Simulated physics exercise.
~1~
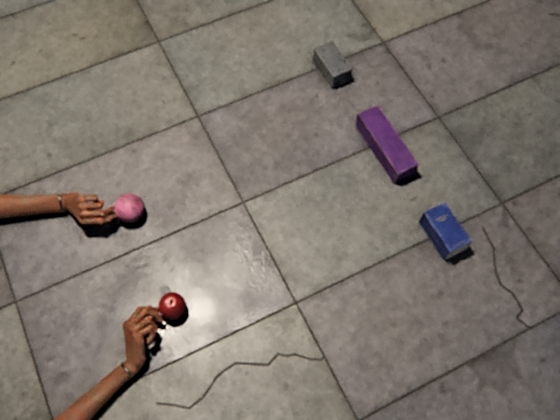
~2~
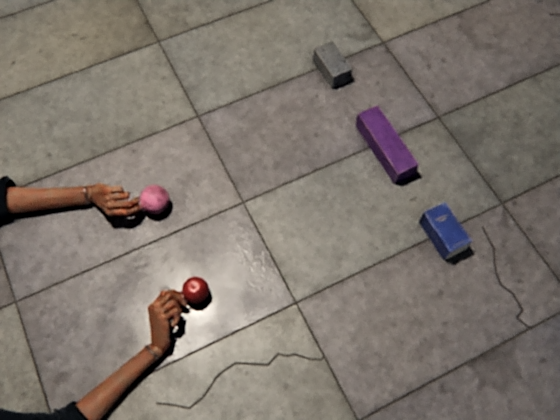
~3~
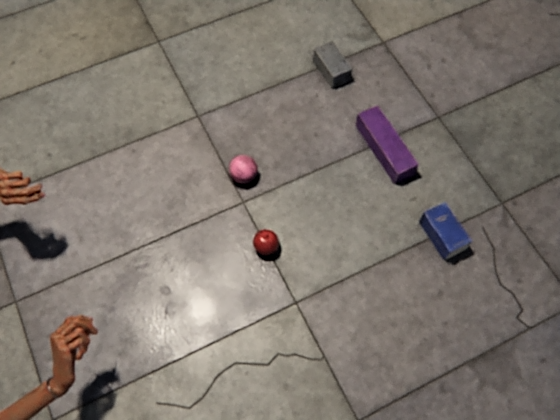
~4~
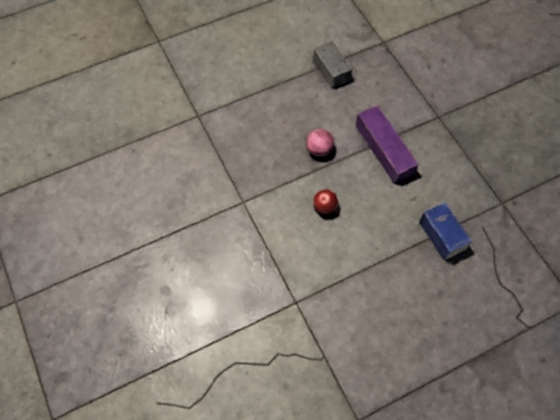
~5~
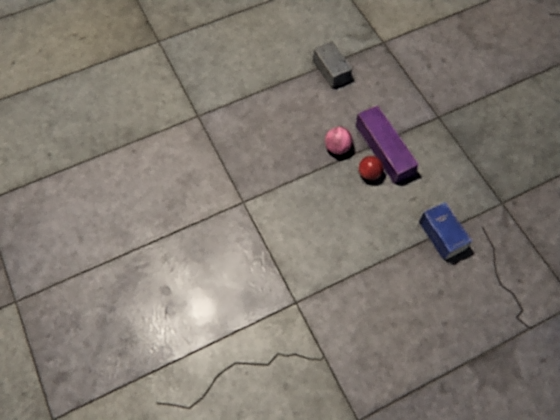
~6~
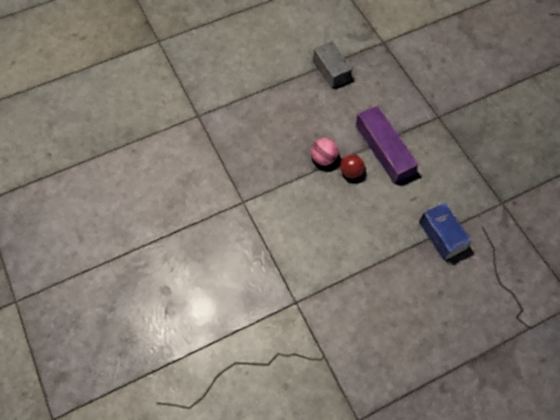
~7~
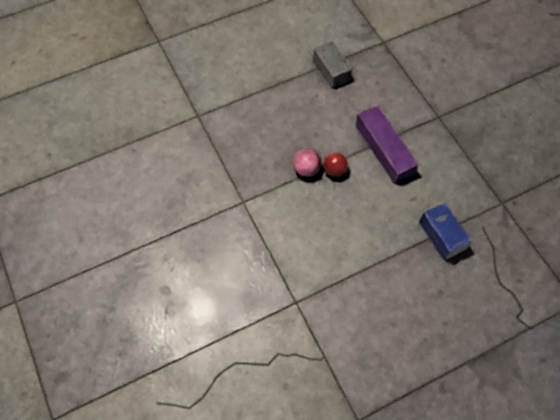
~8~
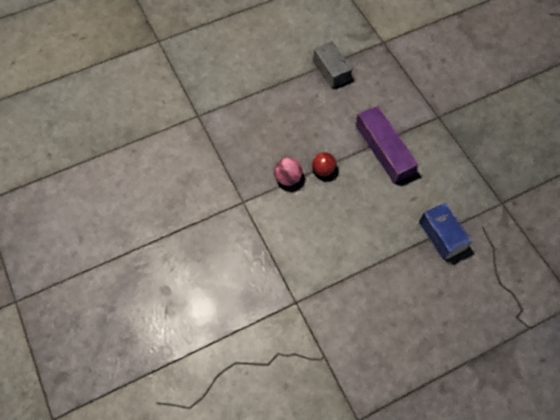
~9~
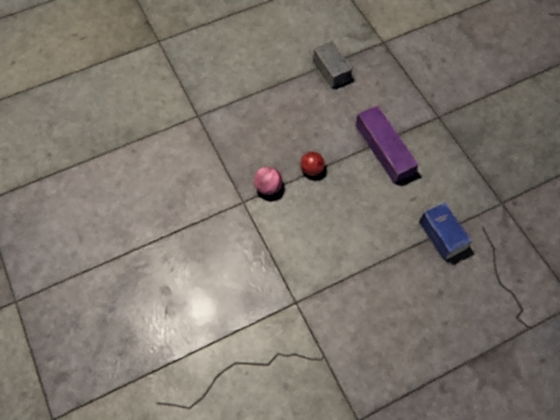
At first, two hands on the left hold a pink ball and a red apple on a tiled floor, facing a grey brick, a purple block and a blue book set apart on the right. The hands push both forward, let go and draw back out of view. The ball and the apple roll right and slightly upward, toward the purple block. The pink ball meets the block's near side and turns back, while the apple runs up to its lower part and rebounds too. Both roll back leftward, the ball drifting downward and pulling ahead, and they end apart on the open floor, short of the gaps.
